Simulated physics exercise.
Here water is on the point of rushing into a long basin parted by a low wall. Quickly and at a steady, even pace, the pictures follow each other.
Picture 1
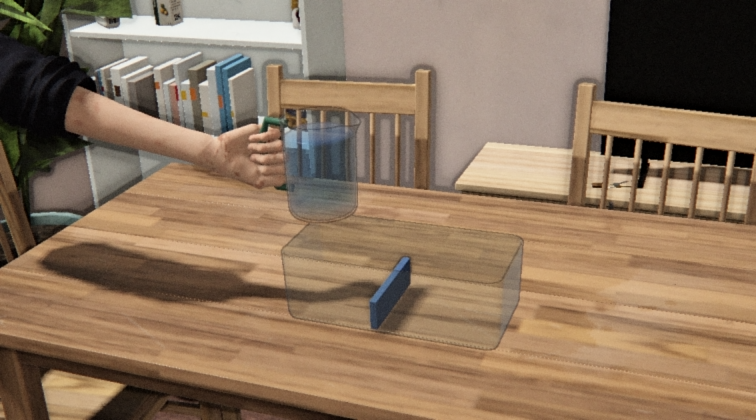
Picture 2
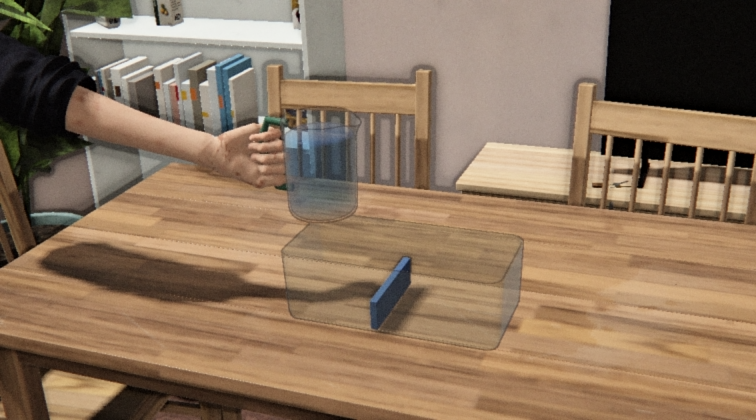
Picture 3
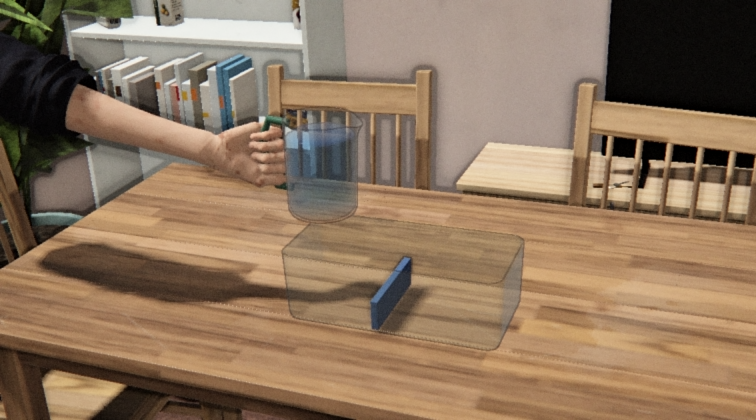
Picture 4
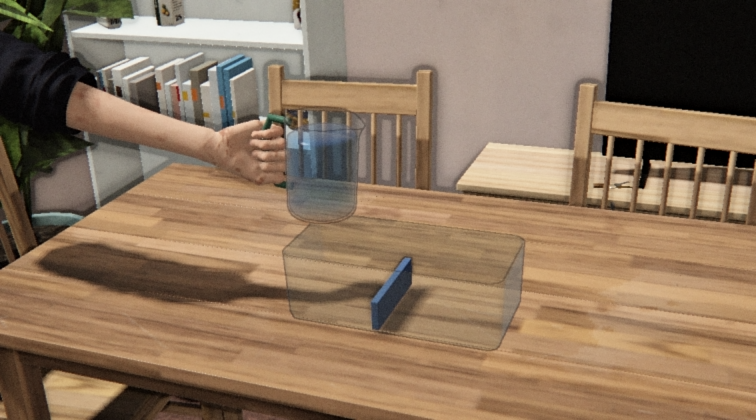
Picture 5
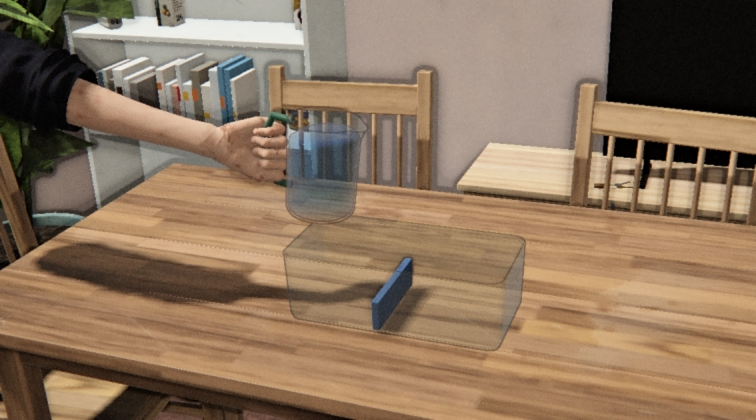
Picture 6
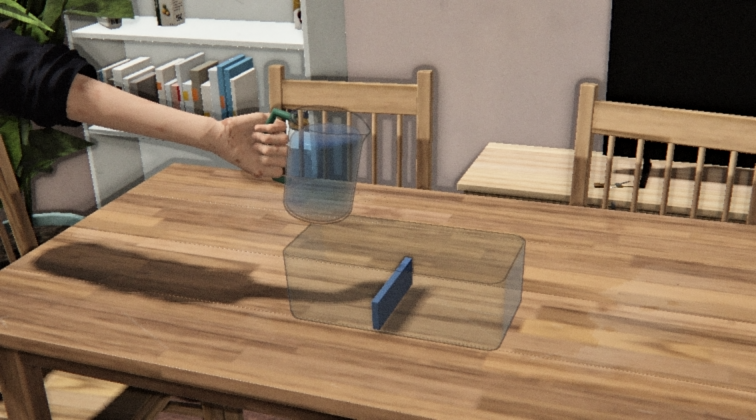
A hand reaching in from the left, its arm in a dark sleeve, grips the green handle of a clear jug of bluish water and, after barely moving, tilts it slightly to the right. Below it, a long transparent basin with a low blue wall inside rests on a wooden table. The fixed, slightly raised view shows a room with wooden chairs and a white bookshelf behind.
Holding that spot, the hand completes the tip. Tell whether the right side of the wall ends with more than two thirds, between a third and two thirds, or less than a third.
The share right of the wall does go past two thirds.
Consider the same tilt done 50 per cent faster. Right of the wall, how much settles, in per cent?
It comes to about 95 per cent.
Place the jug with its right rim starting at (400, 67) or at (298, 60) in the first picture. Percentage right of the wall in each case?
About 80 per cent, then about 25 per cent.
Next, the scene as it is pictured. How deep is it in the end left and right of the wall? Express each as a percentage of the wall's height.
Left side 0 percent, right side 80 percent.
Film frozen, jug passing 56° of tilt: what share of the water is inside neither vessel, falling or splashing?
Around 10 in a hundred, more or less.
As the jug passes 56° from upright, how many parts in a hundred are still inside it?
Around 90 percent remains.
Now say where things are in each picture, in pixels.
The first frame shows tilt 0°; pouring edge (360, 122); surface from (289, 129) to (354, 135); the long basin's rim runs from (300, 233) to (513, 261); the wall's top is at (391, 279).
The second frame shows tilt 0°; pouring edge (360, 123); surface from (289, 129) to (354, 135).
The third frame shows tilt 2°; pouring edge (362, 124); surface from (291, 129) to (355, 136).
The fourth frame shows tilt 4°; pouring edge (364, 126); surface from (292, 129) to (357, 136).
The fifth frame shows tilt 7°; pouring edge (367, 129); surface from (294, 130) to (360, 137).
The sixth frame shows tilt 11°; pouring edge (370, 132); surface from (295, 131) to (362, 137).
A moment on, the jug is tipped part way and 90 per cent is still to pour, 0 is left of the wall and 2 right of it.
Next, the jug is tipped on its side and 50 per cent is still to pour, 0 is left of the wall and 35 right of it.
Then the jug is tipped on its side and 11 per cent is still to pour, 1 is left of the wall and 83 right of it.
Later the jug is tipped on its side and 1 per cent is still to pour, 1 is left of the wall and 96 right of it.
At rest 2 per cent lies left of the wall, 97 right of it and 0 outside.
